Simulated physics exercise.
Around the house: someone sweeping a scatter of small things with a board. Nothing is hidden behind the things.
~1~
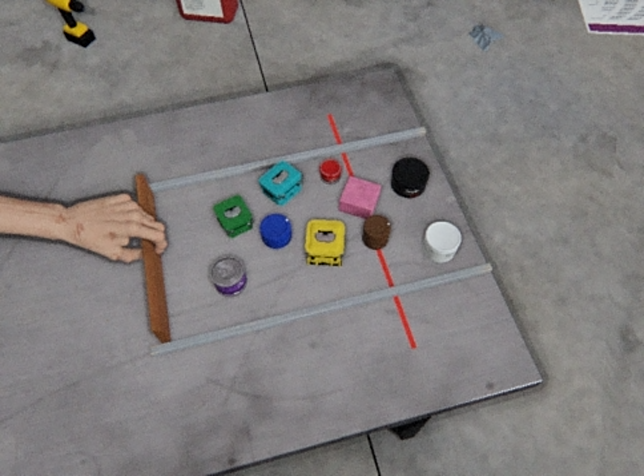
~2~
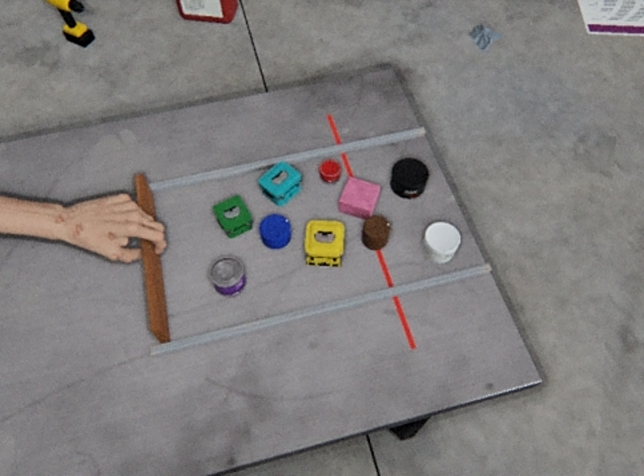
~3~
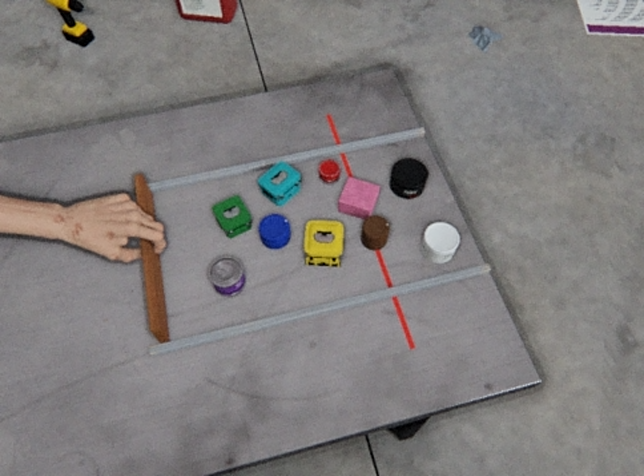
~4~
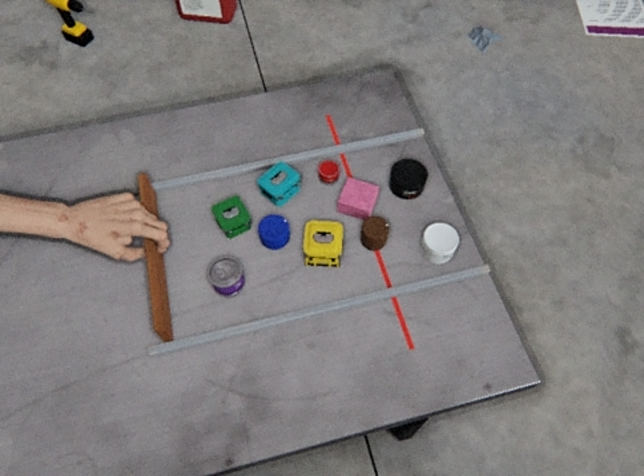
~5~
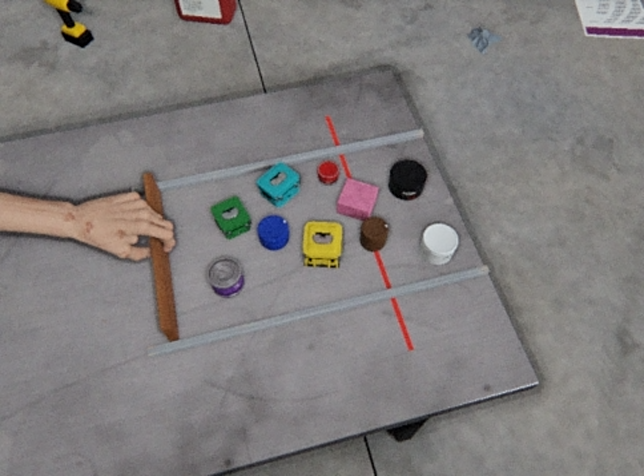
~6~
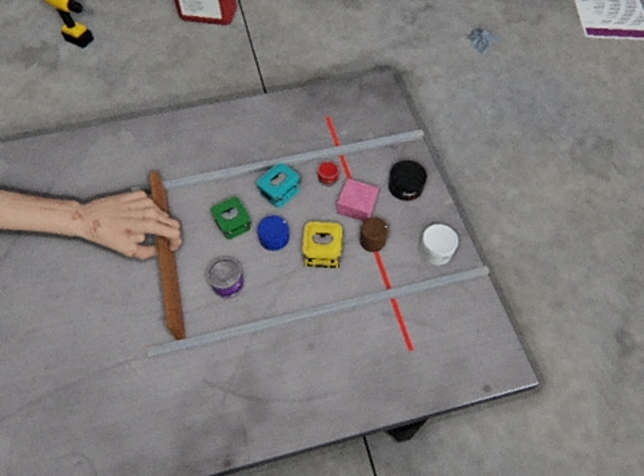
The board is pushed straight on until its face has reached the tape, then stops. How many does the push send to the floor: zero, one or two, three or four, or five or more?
The number that fall off is zero.
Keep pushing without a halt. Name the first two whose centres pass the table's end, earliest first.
The order is the black tub, then the brown lid.
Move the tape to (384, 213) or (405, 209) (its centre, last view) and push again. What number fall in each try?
Try by try, 2 and 2.
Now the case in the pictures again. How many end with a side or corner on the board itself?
In contact: 4.
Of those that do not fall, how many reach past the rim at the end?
Overhanging: 1.
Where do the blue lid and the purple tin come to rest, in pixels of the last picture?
The blue lid stops around (380, 216); the purple tin around (391, 242).
A little later, none off yet; white tub at rest near (438, 245); black tub at rest near (407, 181); brown lid at rest near (374, 235).
Next, none off yet; white tub at rest near (438, 245); black tub moving near (410, 179); brown lid shifted well along near (416, 225).
When it is over, the number that fall off is zero.
